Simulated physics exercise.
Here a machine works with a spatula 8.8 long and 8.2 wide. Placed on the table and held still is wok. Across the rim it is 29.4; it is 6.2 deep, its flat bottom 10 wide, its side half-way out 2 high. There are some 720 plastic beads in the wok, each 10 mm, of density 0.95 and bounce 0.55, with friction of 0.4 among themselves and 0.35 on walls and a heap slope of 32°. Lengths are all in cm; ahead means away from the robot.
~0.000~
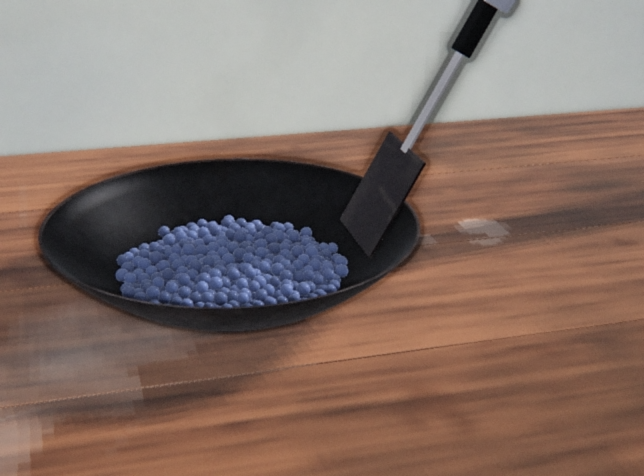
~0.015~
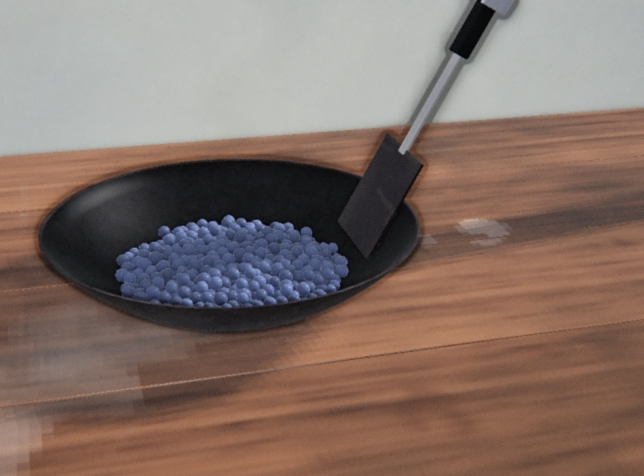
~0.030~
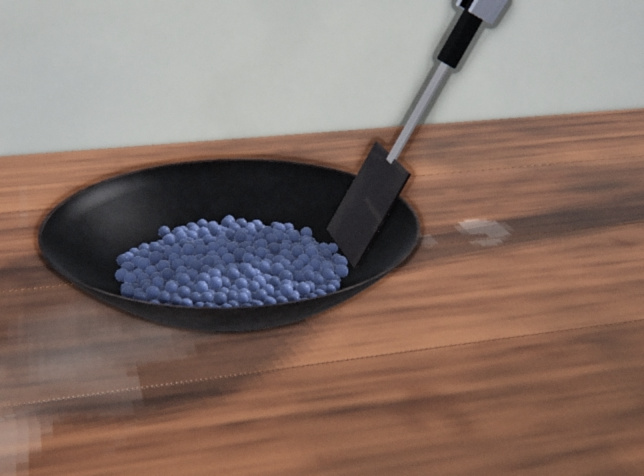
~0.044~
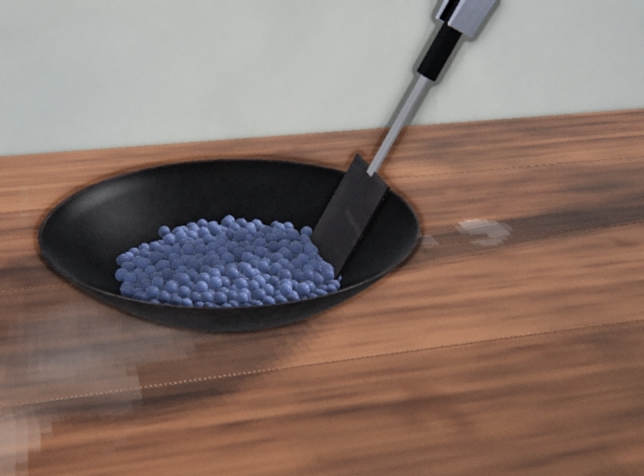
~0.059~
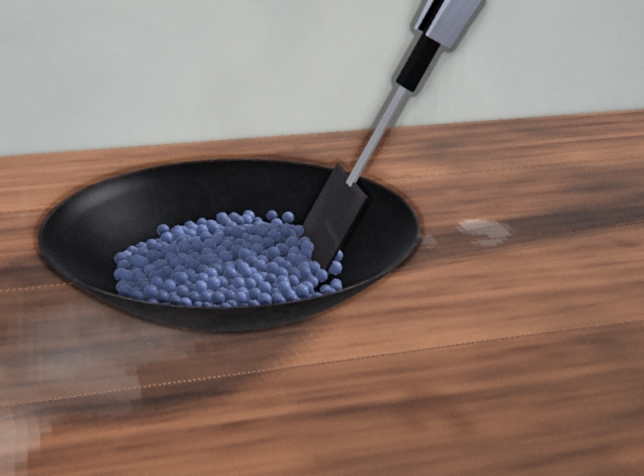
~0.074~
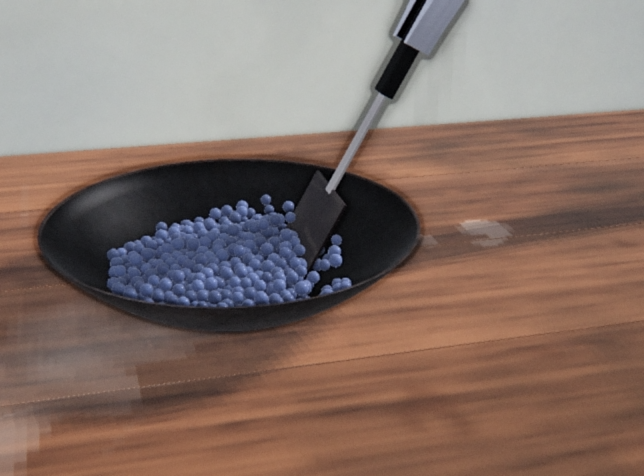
On a wooden table, a spatula moving left into blue beads in a black wok, pushing some aside and heaping them.
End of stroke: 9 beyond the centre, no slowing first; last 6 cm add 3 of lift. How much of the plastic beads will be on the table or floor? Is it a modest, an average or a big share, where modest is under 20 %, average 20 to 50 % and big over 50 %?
Average.
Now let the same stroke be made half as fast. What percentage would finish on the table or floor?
Roughly 15 in a hundred.
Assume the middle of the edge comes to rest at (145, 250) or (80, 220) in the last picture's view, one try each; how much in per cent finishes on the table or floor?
I'd say some 25 per cent, then some 50 per cent.
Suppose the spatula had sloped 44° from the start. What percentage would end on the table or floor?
Some 40 in a hundred.
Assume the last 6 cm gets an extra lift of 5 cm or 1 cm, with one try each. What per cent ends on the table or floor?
It works out to some 35 per cent for the first setting and some 40 per cent for the second.
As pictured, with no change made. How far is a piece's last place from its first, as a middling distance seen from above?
About 7 centimetres.
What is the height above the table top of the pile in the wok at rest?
It reaches about 5.5 cm.
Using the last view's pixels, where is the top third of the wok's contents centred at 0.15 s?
Near (165, 245).
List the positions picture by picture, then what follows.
In the first frame, spatula top edge at (407, 146), sloping 61°; upper third of the load around (233, 260), from x 120 to 340, top at y 220; 723 in the wok.
In the second frame, spatula top edge at (405, 148), sloping 61°; upper third of the load around (233, 260), from x 120 to 340, top at y 220.
In the third frame, spatula top edge at (393, 157), sloping 61°; upper third of the load around (233, 260), from x 120 to 340, top at y 220.
In the fourth frame, spatula top edge at (373, 169), sloping 61°; upper third of the load around (236, 260), from x 120 to 340, top at y 220.
In the fifth frame, spatula top edge at (352, 180), sloping 61°; upper third of the load around (239, 256), from x 120 to 335, top at y 215.
In the sixth frame, spatula top edge at (331, 187), sloping 61°; upper third of the load around (237, 255), from x 115 to 345, top at y 200; 723 in the wok.
By 0.11 s, sloping 61°, highest piece 8 above the table; 723 in the wok.
By 0.15 s, sloping 61°, highest piece 10 above the table; 722 in the wok, 1 on the blade or in flight.
By 0.36 s, sloping 61°, highest piece 14 above the table; 433 in the wok, 94 on the table or floor, 196 on the blade or in flight.
By 1.41 s, sloping 61°, highest piece 5 above the table; 433 in the wok, 290 on the table or floor.
Final count, 433 in the wok, 290 on the table or floor. That is 40 % on the table or floor.
